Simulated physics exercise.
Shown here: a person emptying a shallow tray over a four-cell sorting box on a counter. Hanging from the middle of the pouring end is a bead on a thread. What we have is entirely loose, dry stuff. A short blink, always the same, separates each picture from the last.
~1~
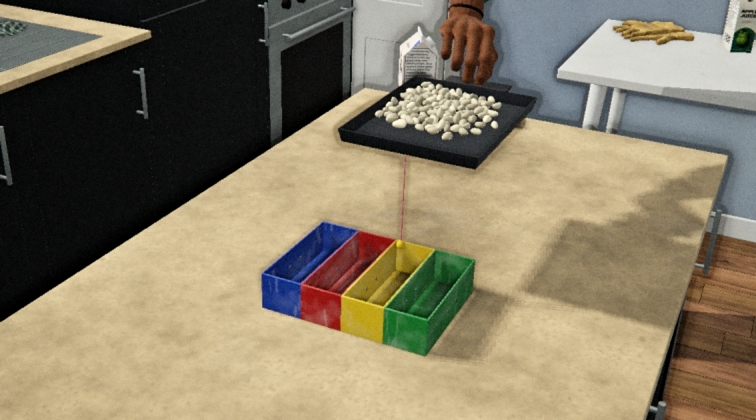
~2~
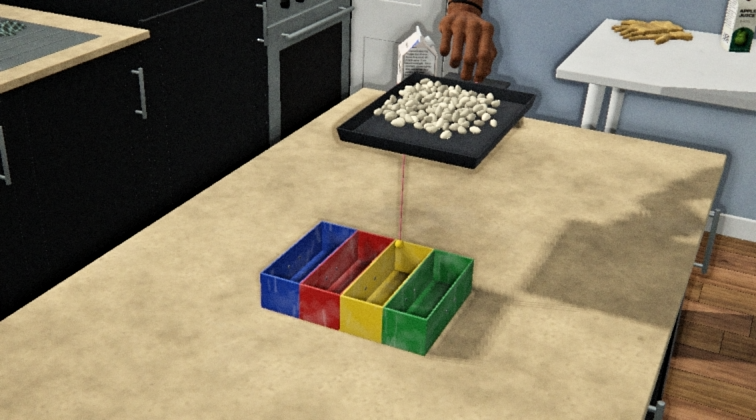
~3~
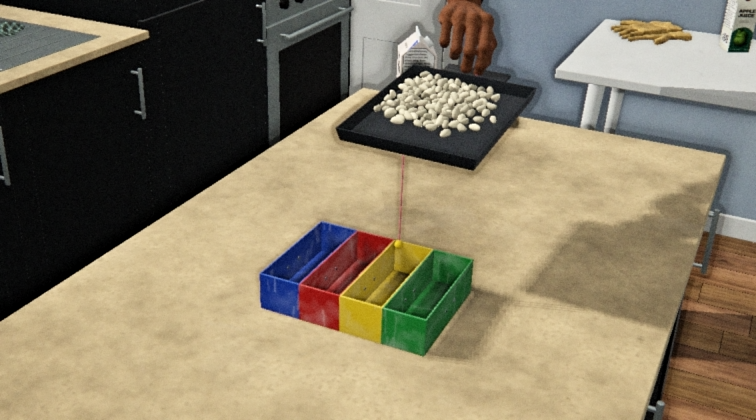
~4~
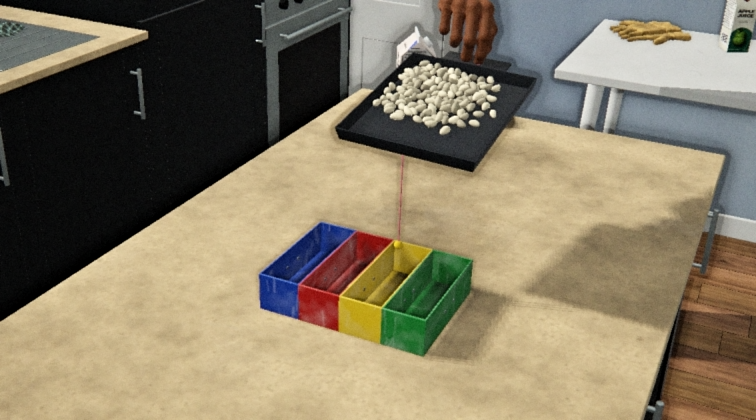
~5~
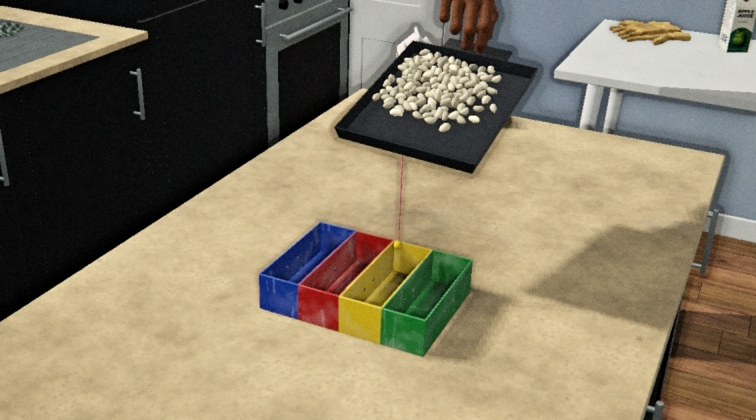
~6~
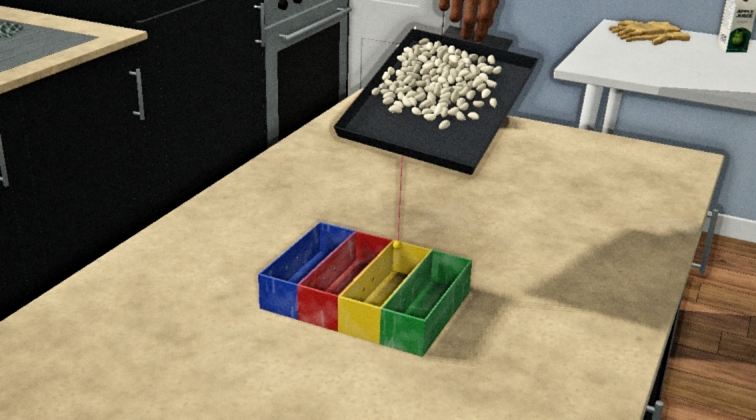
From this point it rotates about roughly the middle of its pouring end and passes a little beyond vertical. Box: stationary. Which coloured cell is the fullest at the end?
The green one.
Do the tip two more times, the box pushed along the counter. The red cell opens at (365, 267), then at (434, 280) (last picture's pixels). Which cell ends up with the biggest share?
The first time it is green; the second time it is the cell in red.
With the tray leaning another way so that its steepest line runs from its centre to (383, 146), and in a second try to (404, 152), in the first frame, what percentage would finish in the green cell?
I'd say some 0 in a hundred at first, then 20 in a hundred.
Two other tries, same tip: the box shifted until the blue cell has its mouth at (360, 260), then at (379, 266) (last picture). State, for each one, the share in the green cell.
About 10 and 0 per cent respectively.
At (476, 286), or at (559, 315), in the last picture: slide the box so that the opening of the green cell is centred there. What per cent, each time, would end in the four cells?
Around 90 percent the first time, around 60 percent the second.
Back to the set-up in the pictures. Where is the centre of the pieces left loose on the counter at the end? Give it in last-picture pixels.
Centre: Roughly (475, 335).
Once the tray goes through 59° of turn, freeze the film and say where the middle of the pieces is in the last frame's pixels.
Look close to (429, 130) in the last picture.
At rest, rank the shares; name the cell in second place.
The runner-up is the yellow cell.
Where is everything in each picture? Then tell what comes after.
The first frame shows corners of the pouring end at (342, 128) and (476, 156), level; middle of the load at (438, 109), white beans; bead on its thread at (401, 245); blue cell at (281, 293); red cell at (321, 304); yellow cell at (362, 316); green cell at (405, 329).
The second frame shows corners of the pouring end at (341, 128) and (475, 156), level; middle of the load at (436, 107).
The third frame shows corners of the pouring end at (340, 127) and (474, 157), tipped barely, lowest at the right corner; middle of the load at (436, 102).
The fourth frame shows corners of the pouring end at (339, 127) and (473, 160), tipped a little, lowest at the right corner; middle of the load at (436, 95).
The fifth frame shows corners of the pouring end at (339, 126) and (473, 162), tipped a little, lowest at the right corner; middle of the load at (445, 84).
The sixth frame shows corners of the pouring end at (338, 126) and (472, 164), tipped clearly, lowest at the right corner; middle of the load at (445, 77); blue cell at (278, 293); red cell at (318, 305); yellow cell at (359, 317); green cell at (402, 329).
Soon, tray tipped steeply; nearly all on the tray; a small part falling or outside the box.
A while on, tray tipped right over; about half on the tray; a small part in the green cell; a small part in the yellow cell; a stray few in the red cell; about a quarter falling or outside the box.
Towards the end, tray tipped past a quarter turn; about a third in the green cell; about a quarter in the yellow cell; a small part in the red cell; about a quarter falling or outside the box.
Finally, tray tipped past a quarter turn; about a third in the green cell; about a quarter in the yellow cell; a small part in the red cell; none in the blue cell; about a quarter outside the box.
